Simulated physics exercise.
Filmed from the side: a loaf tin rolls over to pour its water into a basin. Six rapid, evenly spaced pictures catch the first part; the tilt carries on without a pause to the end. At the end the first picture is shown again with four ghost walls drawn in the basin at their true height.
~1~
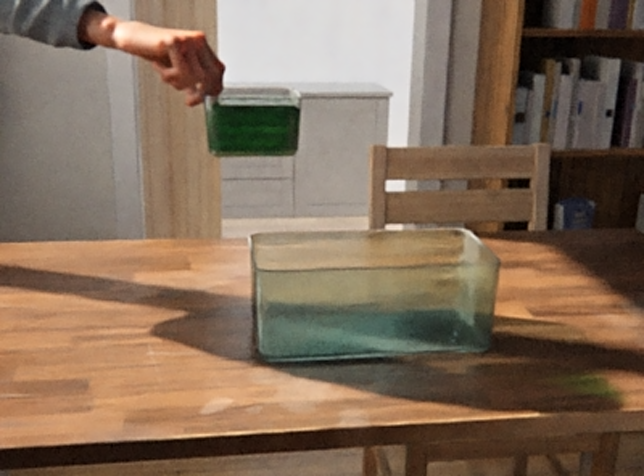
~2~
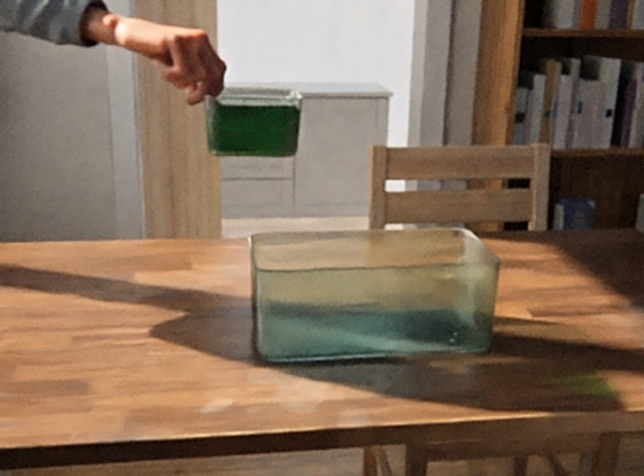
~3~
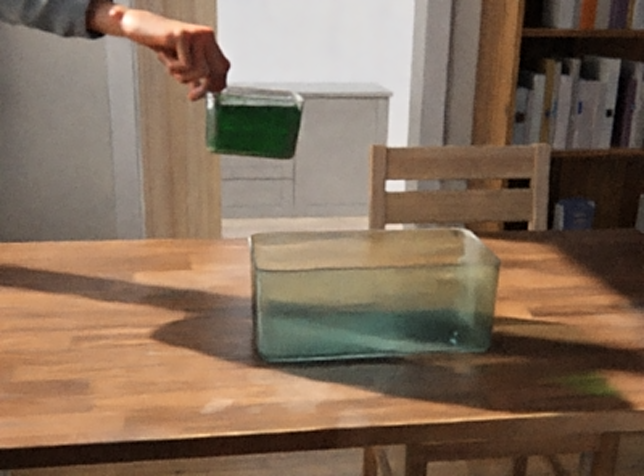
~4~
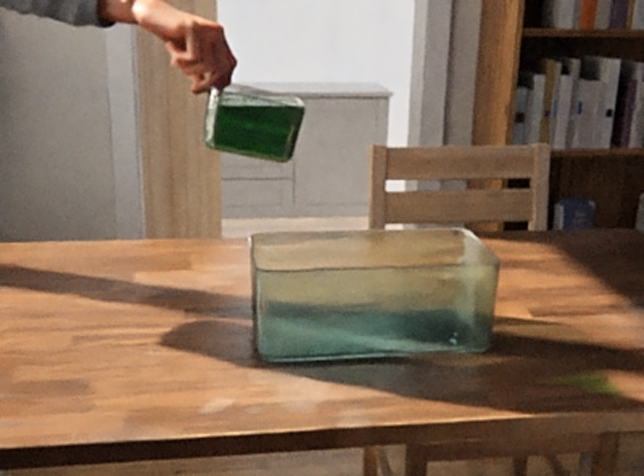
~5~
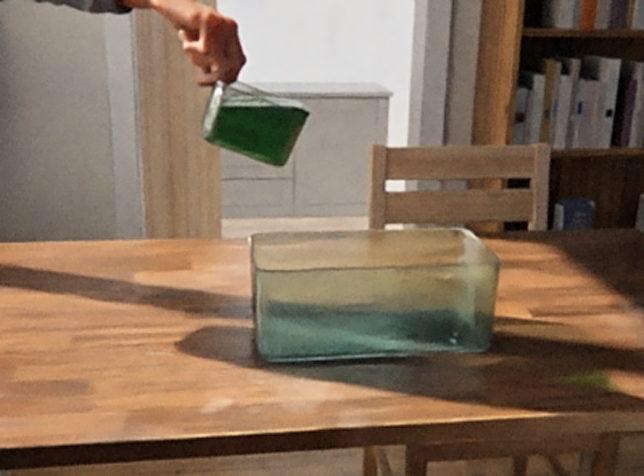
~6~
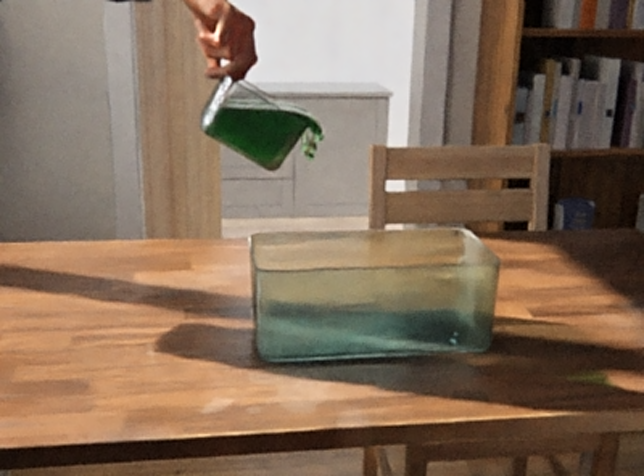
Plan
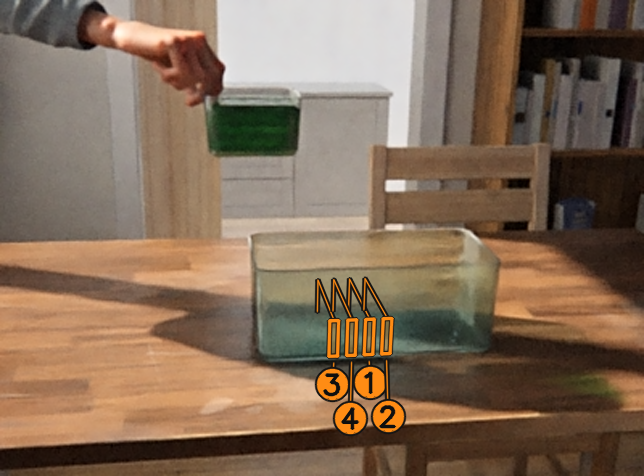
Hand holding a small glass container of green liquid above a larger clear basin, tilting it rightward until liquid crosses the lip.
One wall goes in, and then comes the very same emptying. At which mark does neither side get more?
Use position 1.
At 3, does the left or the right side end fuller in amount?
The right side.
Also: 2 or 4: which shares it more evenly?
Here it is position 4.
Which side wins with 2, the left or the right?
The left one.
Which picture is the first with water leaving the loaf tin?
Picture 5.
In orange, 1 at (369, 361); 2 at (386, 360); 3 at (333, 362); 4 at (351, 361).
Choosing 1, about 47 % ends left of the wall and 52 % right of it.
Choosing 2, about 89 % ends left of the wall and 9 % right of it.
Choosing 3, about 19 % ends left of the wall and 80 % right of it.
Choosing 4, about 28 % ends left of the wall and 71 % right of it.
